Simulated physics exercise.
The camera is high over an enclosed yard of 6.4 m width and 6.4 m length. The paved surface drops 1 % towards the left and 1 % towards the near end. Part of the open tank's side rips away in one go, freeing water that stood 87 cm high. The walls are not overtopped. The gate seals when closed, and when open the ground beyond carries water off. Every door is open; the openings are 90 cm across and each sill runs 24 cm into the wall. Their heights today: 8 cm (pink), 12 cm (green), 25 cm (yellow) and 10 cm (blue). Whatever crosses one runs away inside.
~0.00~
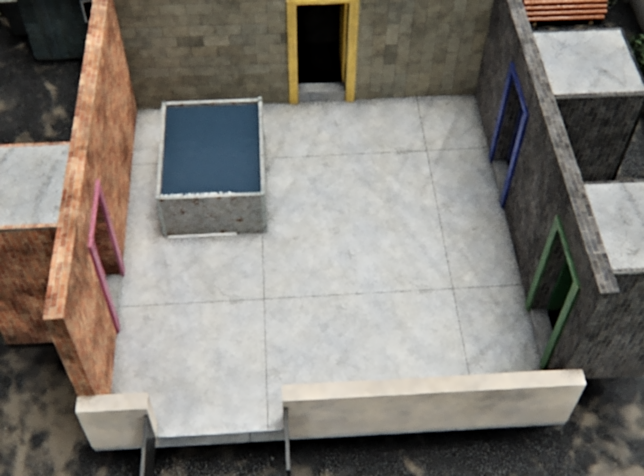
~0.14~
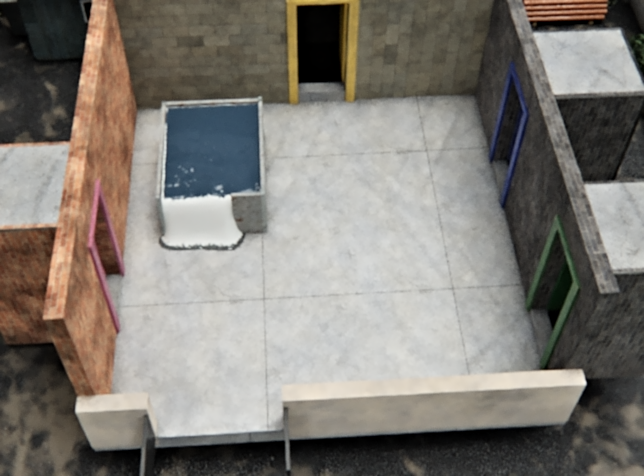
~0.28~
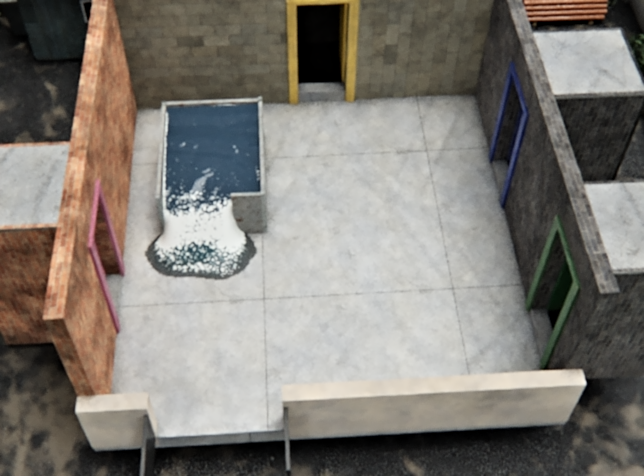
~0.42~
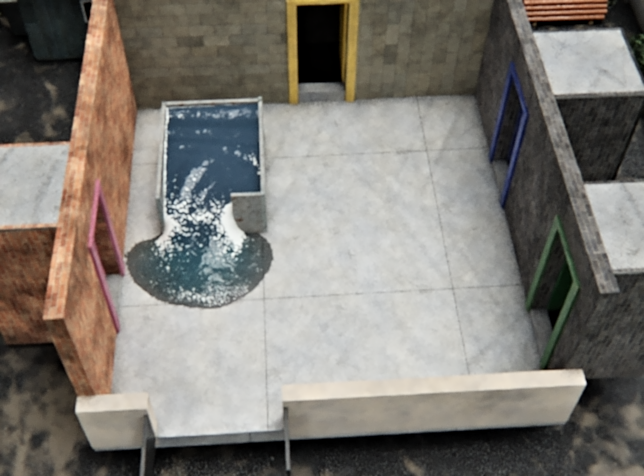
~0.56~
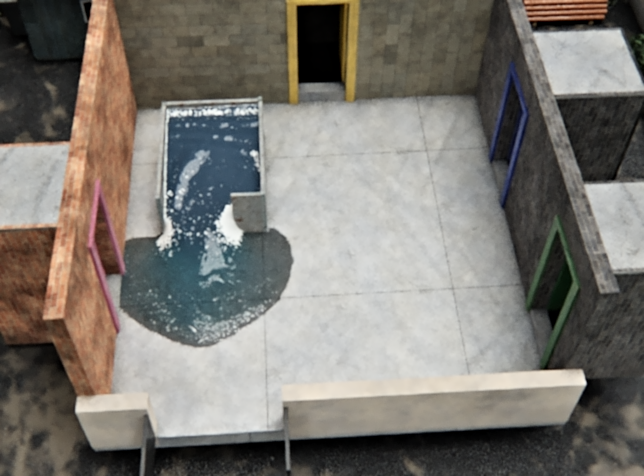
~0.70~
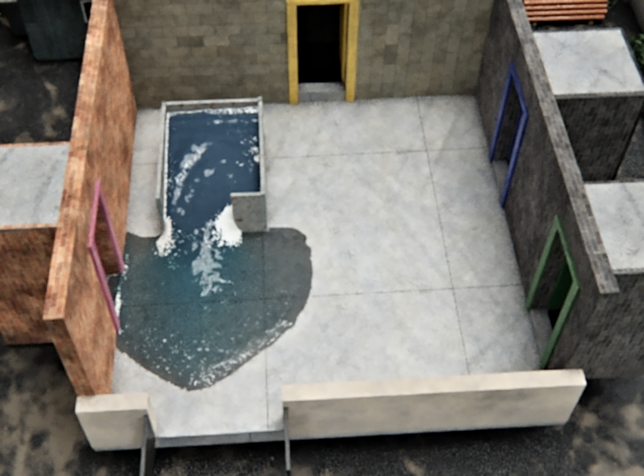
Water bursting from the near side of a raised open tank and spreading across a pale walled yard towards the pink-framed door.
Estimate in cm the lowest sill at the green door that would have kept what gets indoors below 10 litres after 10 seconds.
About 8 cm.
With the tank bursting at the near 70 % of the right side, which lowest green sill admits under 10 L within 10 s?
Then roughly 18 cm.
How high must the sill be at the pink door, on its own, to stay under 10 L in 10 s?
Roughly 26 cm at pink.
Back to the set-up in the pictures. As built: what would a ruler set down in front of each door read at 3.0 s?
In cm: Pink 15, green 0, yellow 0, blue 0.
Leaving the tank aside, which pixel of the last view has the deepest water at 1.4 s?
Around (109, 424).
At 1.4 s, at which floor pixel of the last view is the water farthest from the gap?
At about (348, 410).
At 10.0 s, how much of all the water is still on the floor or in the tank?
Some 44 per cent remains.
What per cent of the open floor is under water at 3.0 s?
Some 35 per cent of it.
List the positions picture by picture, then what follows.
The first picture shows the open tank at (212, 150) is whole and still, 87 cm deep; the green door at (550, 301) is dry.
In the second picture, the gap is at (200, 222), the front 0.3 m out at (220, 247); the back of the open tank holds 87 cm.
In the third picture, the gap is at (200, 222), the front 0.9 m out at (209, 275); the back of the open tank holds 87 cm.
In the fourth picture, water pours out at (200, 223) and has run 1.4 m, to (197, 303); about 10 cm deep outside, 84 cm at the back.
In the fifth picture, water pours out at (200, 223) and has run 2.1 m, to (200, 343); about 7 cm deep outside, 74 cm at the back.
In the sixth picture, the gap is at (200, 223), the front 2.8 m out at (183, 383); the back of the open tank holds 75 cm; 3.7 m in a straight line remain to the green door at (550, 301).
After 1.4 s water covers 30 % of the floor, deepest (58 cm) near (109, 424); it has not reached the green door.
After 3.0 s water covers 35 % of the floor, deepest (34 cm) near (109, 424); it has not reached the green door.
After 10.0 s water covers 85 % of the floor, deepest (10 cm) near (109, 424); 5 cm at the green door, 0 litres in over its 12 cm sill.
At the green door as built, the water arrived by 3.4 s and peaked near 11 cm at 5.6 s.
With a sill of 7 cm, 16 litres would have come in within the 10 s; with 9.5 cm, 3 litres. So under 10 litres takes about 8 cm.
